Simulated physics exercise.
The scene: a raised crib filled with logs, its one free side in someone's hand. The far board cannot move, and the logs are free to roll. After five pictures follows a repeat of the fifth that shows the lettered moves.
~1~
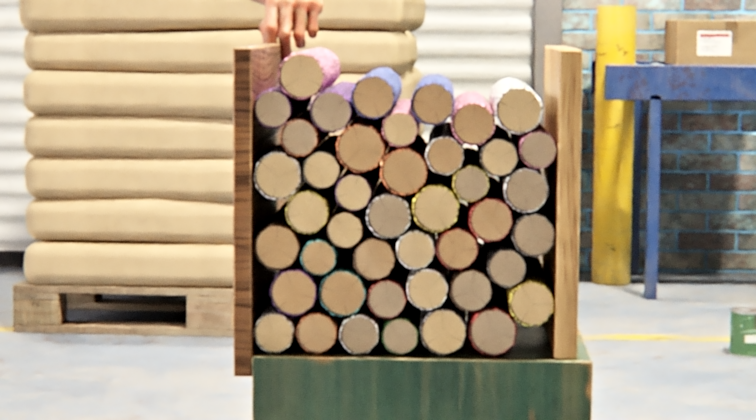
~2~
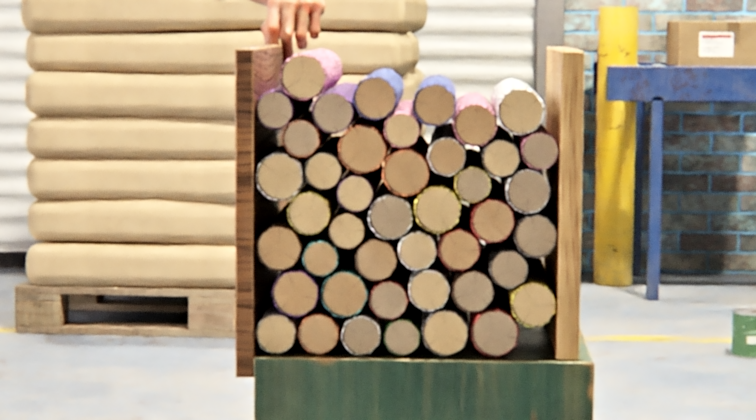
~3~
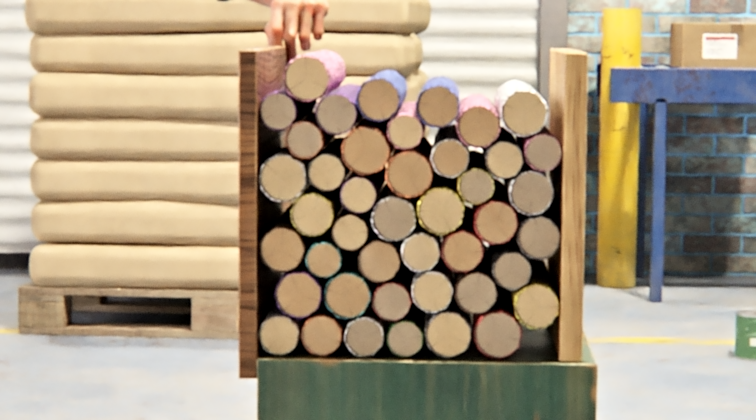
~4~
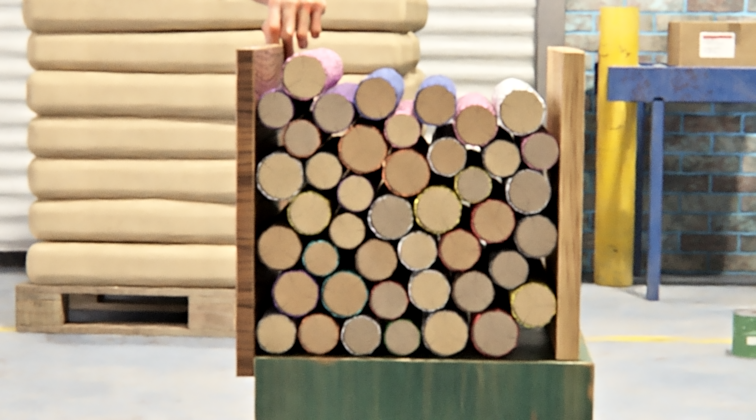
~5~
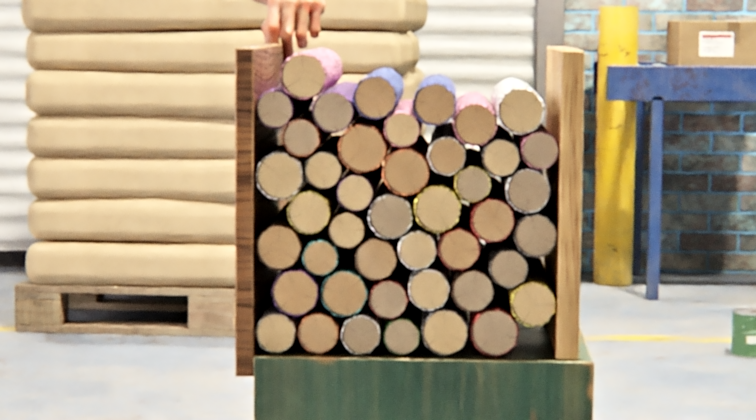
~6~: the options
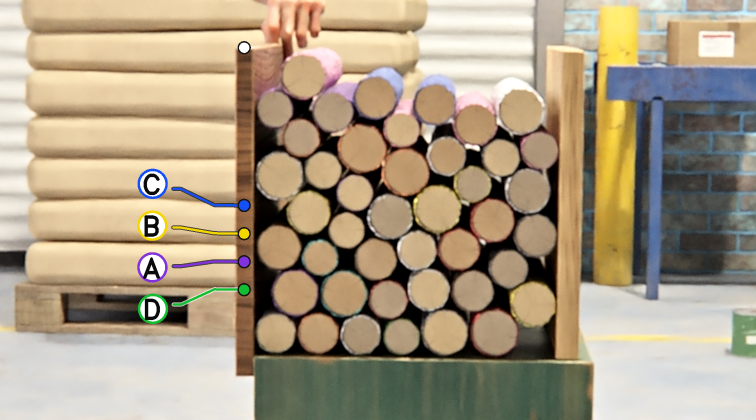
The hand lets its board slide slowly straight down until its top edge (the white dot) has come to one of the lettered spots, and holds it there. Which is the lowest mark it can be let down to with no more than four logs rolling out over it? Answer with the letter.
The lowest mark that will do is C.
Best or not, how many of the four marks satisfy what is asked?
The number is one.
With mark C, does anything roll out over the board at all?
Yes, at C.
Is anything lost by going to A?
At A: Yes.
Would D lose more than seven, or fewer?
More than seven.
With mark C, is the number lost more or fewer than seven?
Fewer than seven.
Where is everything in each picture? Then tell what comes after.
A log (400, 129); a log (301, 76); side board (262, 196), in the first frame.
Side board (264, 197); a log (276, 334), in the second frame.
A log (498, 335); a log (432, 292), in the third frame.
A log (417, 251); a log (309, 213), in the fourth frame.
A log (279, 176); a log (362, 149); a log (402, 129), in the fifth frame.
On the copy, A at (244, 262); B at (244, 234); C at (244, 206); D at (244, 290); the white dot at (244, 48).
On C. First, top of the board (254, 118).
Then, top of the board (254, 197).
Finally, top of the board (254, 205), three out over the board.
By contrast, A five out over the board; B five out over the board; D more than four out over the board.
